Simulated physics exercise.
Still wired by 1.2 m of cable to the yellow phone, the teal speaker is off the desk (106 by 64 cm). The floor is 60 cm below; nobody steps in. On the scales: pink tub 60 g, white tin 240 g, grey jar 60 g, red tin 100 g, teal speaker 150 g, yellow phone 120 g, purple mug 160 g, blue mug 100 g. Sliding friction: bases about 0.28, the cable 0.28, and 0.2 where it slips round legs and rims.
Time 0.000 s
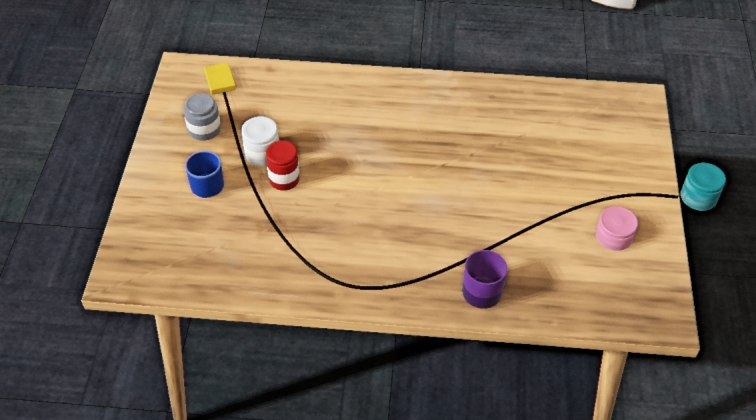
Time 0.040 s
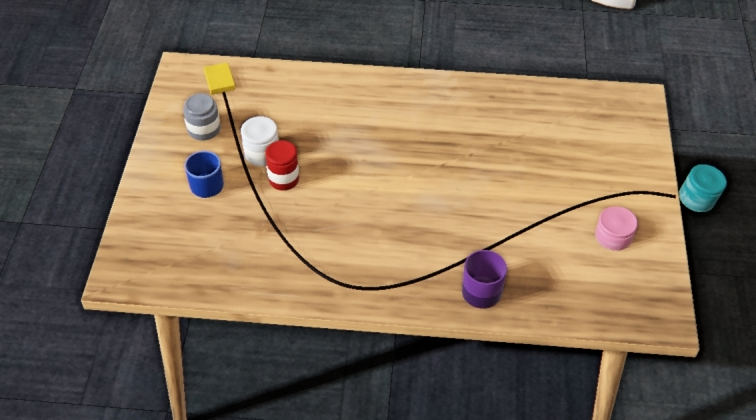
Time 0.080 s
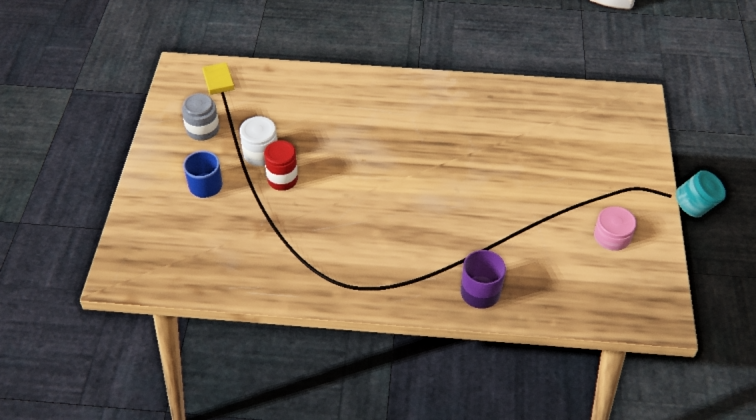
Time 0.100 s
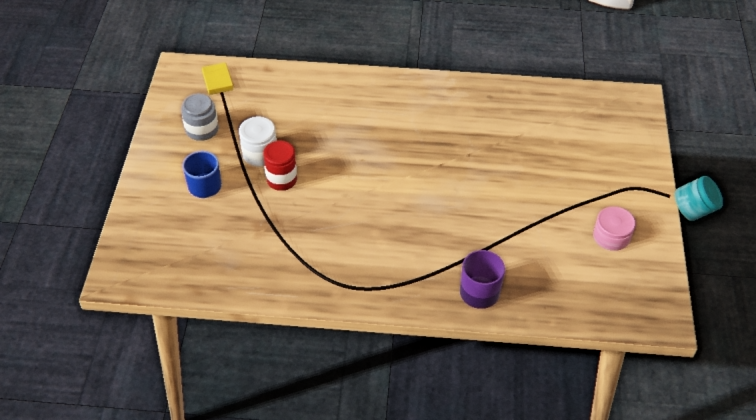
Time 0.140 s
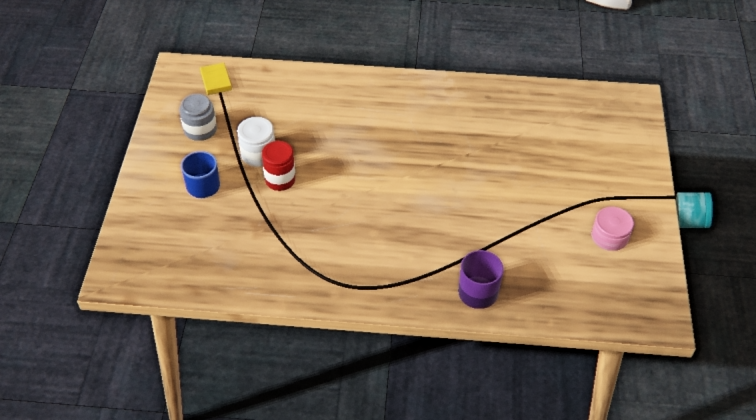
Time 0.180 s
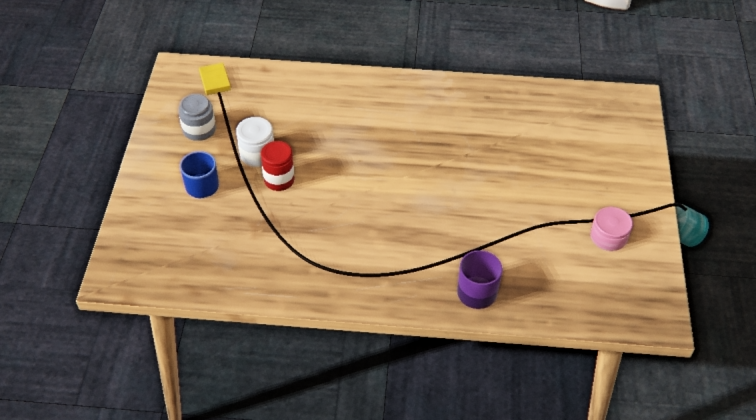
At the start, a teal container sits just past the right edge of a wooden table, joined by a long curving black cable to a yellow block at the upper left. The container tilts and drops lower beside the edge, and the cable's right-hand stretch shifts down toward the pink tub.
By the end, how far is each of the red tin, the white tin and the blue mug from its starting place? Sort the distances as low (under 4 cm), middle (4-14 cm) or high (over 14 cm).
Distances: Red tin high; white tin middle; blue mug low.
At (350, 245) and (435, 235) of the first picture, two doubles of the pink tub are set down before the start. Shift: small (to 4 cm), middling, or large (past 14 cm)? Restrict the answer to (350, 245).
There it moves a long way.
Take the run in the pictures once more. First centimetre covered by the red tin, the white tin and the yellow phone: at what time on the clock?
Times, approx.: Red tin 0.32 s; white tin 0.55 s; yellow phone 0.32 s.
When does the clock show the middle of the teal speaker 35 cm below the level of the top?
The clock reads 0.50 s at that moment.
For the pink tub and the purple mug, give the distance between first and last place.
About: Pink tub 0 cm, purple mug 0 cm.
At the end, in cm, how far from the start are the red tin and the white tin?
Roughly: Red tin 20 cm, white tin 6 cm.
By 0.4 s, the cable's tail end at (230, 127); red tin 11 cm off its start, yellow phone 10 cm off its start, teal speaker over the edge.
By 0.7 s, the cable's tail end at (259, 160); red tin 18 cm off its start, white tin 4 cm off its start, yellow phone 22 cm off its start.
By 0.9 s, the cable's tail end at (306, 177); red tin 18 cm off its start at (326, 90), white tin 6 cm off its start at (288, 126), yellow phone 33 cm off its start at (289, 182).
By 1.2 s, the cable's tail end at (317, 182); red tin 18 cm off its start, white tin 6 cm off its start, yellow phone 35 cm off its start.
By 2.4 s, the cable's tail end at (317, 182); red tin 18 cm off its start at (326, 90), white tin 6 cm off its start at (288, 126), blue mug 0 cm off its start at (198, 164), yellow phone 35 cm off its start at (300, 187).
